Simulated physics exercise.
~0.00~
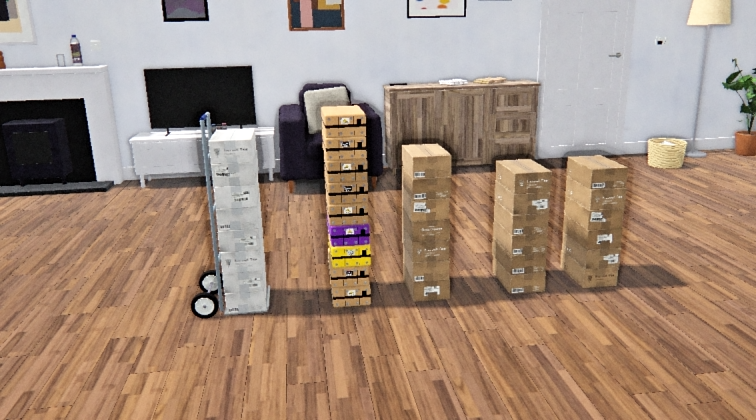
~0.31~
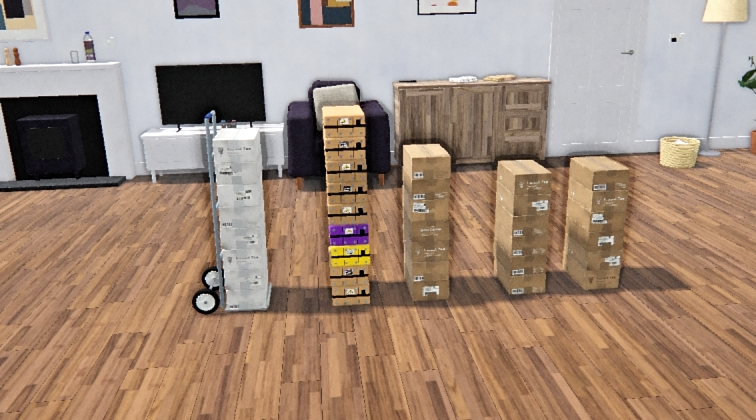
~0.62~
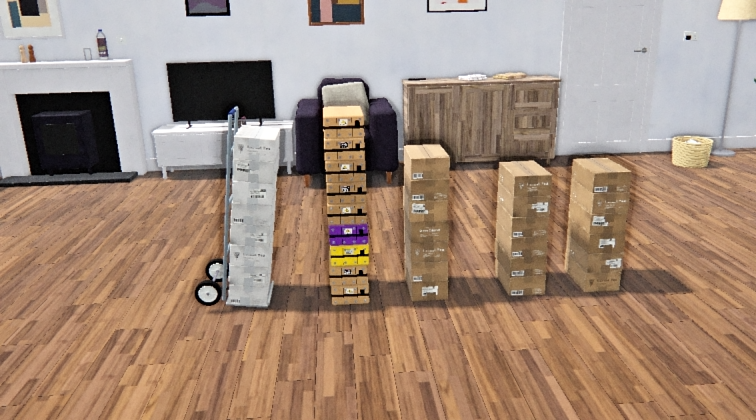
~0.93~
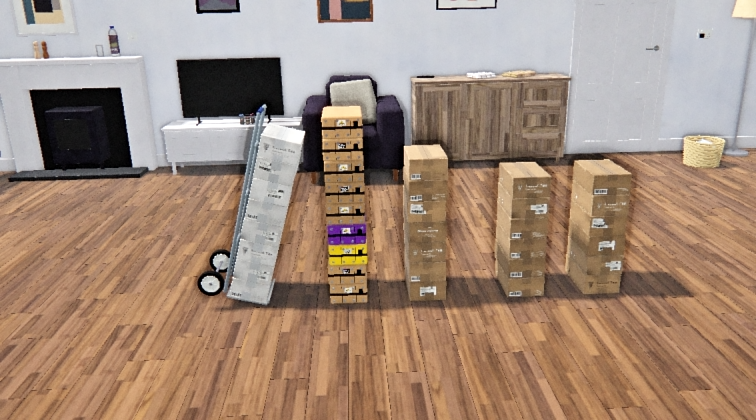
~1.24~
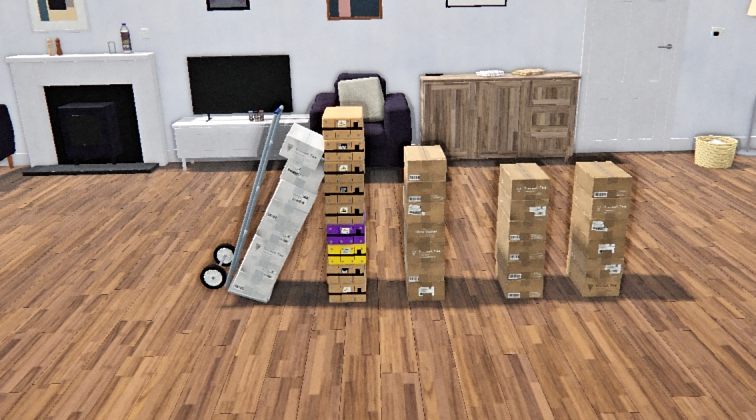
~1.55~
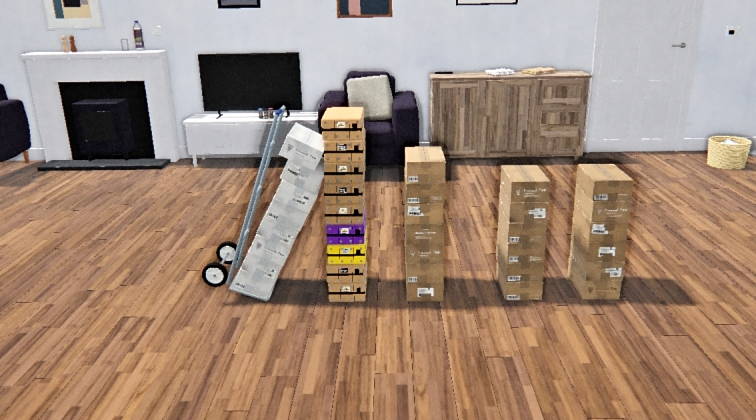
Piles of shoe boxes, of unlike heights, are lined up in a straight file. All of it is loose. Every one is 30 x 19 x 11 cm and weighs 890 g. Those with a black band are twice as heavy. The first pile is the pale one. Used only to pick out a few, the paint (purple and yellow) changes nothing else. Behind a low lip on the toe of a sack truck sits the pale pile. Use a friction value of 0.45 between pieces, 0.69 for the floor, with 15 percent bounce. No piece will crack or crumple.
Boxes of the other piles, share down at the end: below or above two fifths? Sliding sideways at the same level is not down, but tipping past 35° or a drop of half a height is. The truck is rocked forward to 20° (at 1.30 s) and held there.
Below.
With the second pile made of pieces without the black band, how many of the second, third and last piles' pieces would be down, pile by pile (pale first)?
Second 9, third 7, last 5.
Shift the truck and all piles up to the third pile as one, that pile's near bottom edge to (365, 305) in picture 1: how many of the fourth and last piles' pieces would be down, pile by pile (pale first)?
Counts down: Fourth 0; last 0.
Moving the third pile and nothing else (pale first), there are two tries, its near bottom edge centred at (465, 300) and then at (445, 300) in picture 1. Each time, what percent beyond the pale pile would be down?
I'd say close to 0 percent, then close to 0 percent.
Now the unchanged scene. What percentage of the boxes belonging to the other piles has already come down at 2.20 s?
It's 0 percent at that point.
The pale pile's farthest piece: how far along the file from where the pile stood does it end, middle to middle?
About 35 cm along.
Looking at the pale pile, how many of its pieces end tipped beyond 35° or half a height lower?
In total, 0 of the pale pieces.
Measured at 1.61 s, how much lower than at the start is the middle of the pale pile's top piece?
About 0 cm.
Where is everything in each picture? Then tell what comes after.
In the first frame (places mark the middle of the side facing us; the camera moves round a little), truck frame (206, 161) 0° forward; purple box (350, 236); yellow box (351, 257); the rest undisturbed.
Truck frame (210, 159) 1° forward; purple box (350, 236), in the second frame.
Truck frame (229, 154) 7° forward, top of the pale pile leaning 7°; purple box (349, 236); the rest undisturbed, in the third frame.
Truck frame (252, 151) 15° forward, top of the pale pile leaning 16°; purple box (347, 235); the rest undisturbed, in the fourth frame.
Truck frame (265, 151) 20° forward, top of the pale pile leaning 27°; purple box (346, 235); one has shifted, in the fifth frame.
Truck frame (266, 151) 20° forward, top of the pale pile leaning 27°; purple box (345, 235); yellow box (346, 255); one has shifted, in the sixth frame.
After 1.61 s, 0 of the pale pile down; none of the 28 other boxes down, 2 disturbed.
After 2.20 s, 0 of the pale pile down; none of the 28 other boxes down, 3 disturbed.
At rest (2.3 s), 0 of the pale pile down; none of the 28 other boxes down, 3 disturbed; purple box unmoved; yellow box unmoved. That is 0 per cent. As the last picture would show them, middles, purple box near (347, 225), yellow box near (348, 244).
